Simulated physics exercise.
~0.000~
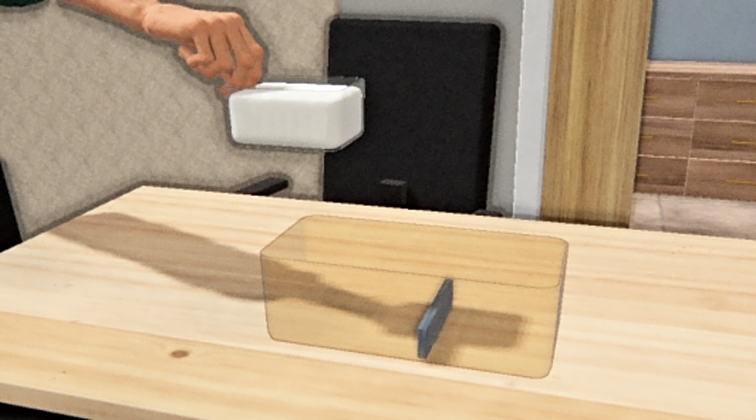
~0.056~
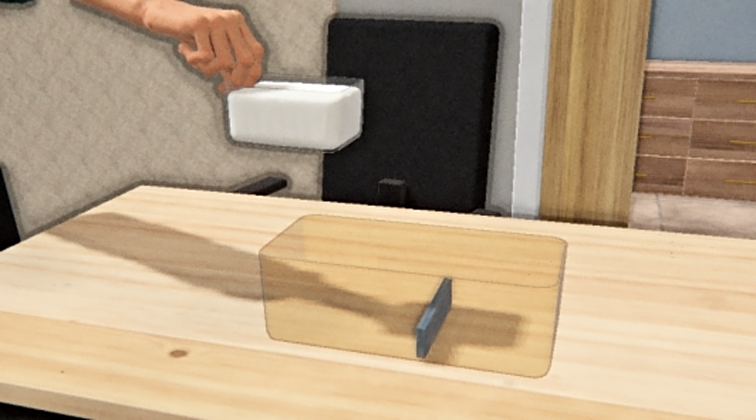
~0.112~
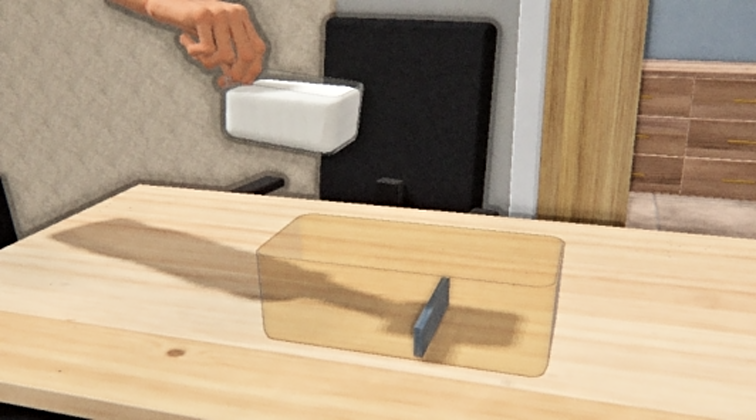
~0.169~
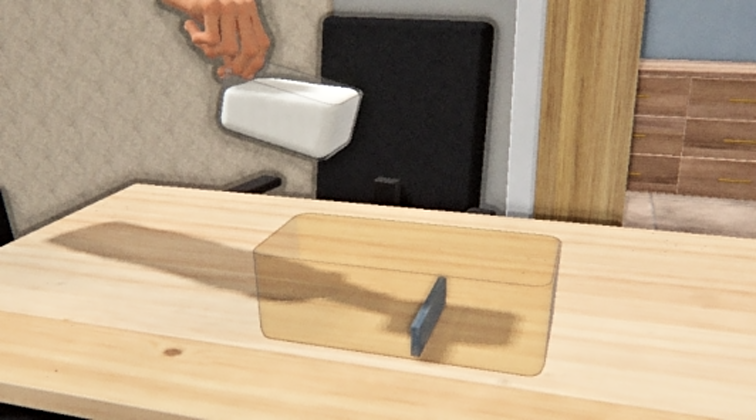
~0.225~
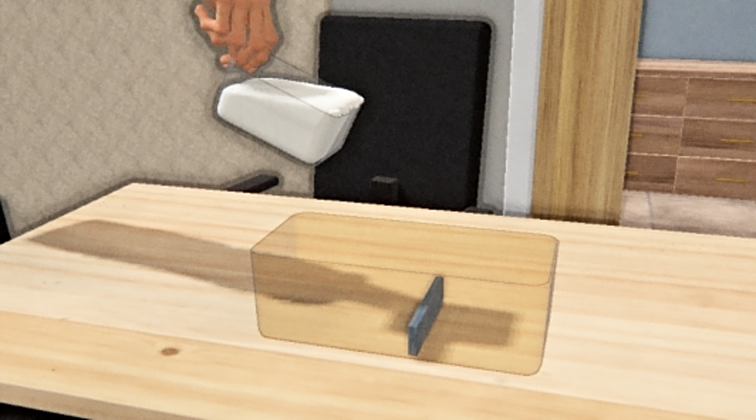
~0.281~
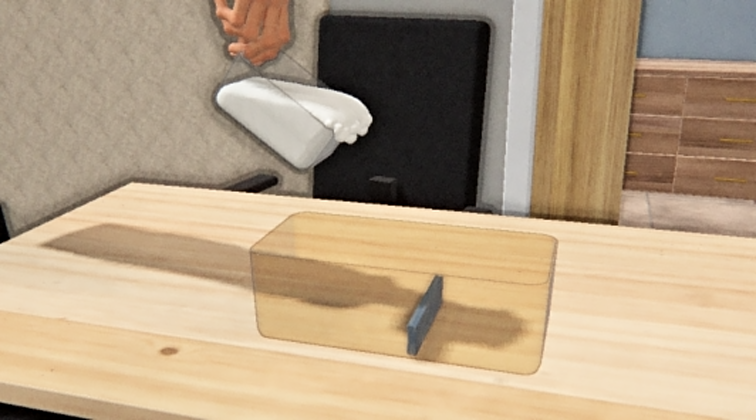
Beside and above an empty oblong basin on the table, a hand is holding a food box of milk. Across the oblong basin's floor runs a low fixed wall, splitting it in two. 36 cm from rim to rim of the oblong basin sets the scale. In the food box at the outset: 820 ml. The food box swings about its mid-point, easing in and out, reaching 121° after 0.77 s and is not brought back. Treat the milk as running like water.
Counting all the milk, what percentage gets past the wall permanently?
The share past the wall is about 15 per cent.
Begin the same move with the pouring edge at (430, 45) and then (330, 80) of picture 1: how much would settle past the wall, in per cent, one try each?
70 then 10 %.
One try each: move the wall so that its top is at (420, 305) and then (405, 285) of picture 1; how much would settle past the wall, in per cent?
It comes to 35 per cent, and then 50 per cent.
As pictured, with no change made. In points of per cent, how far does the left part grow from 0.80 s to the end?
About 2 percent.
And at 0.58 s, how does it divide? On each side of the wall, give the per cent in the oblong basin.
Left: Around 48. Right: Around 4.
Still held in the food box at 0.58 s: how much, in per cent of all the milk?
10 %.
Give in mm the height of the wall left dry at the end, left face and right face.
Left roughly 18 mm; right roughly 34 mm.
After 0.58 s the tilt is 103° and 10 per cent is still to pour, 48 is left of the wall and 4 right of it.
After 0.80 s the tilt is 121° and 1 per cent is still to pour, 78 is left of the wall and 8 right of it.
After 1.02 s the tilt is 121° and 0 per cent is still to pour, 81 is left of the wall and 13 right of it.
After 1.27 s the tilt is 121° and 0 per cent is still to pour, 80 is left of the wall and 15 right of it.
In the end 80 per cent lies left of the wall, 15 right of it and 5 outside.
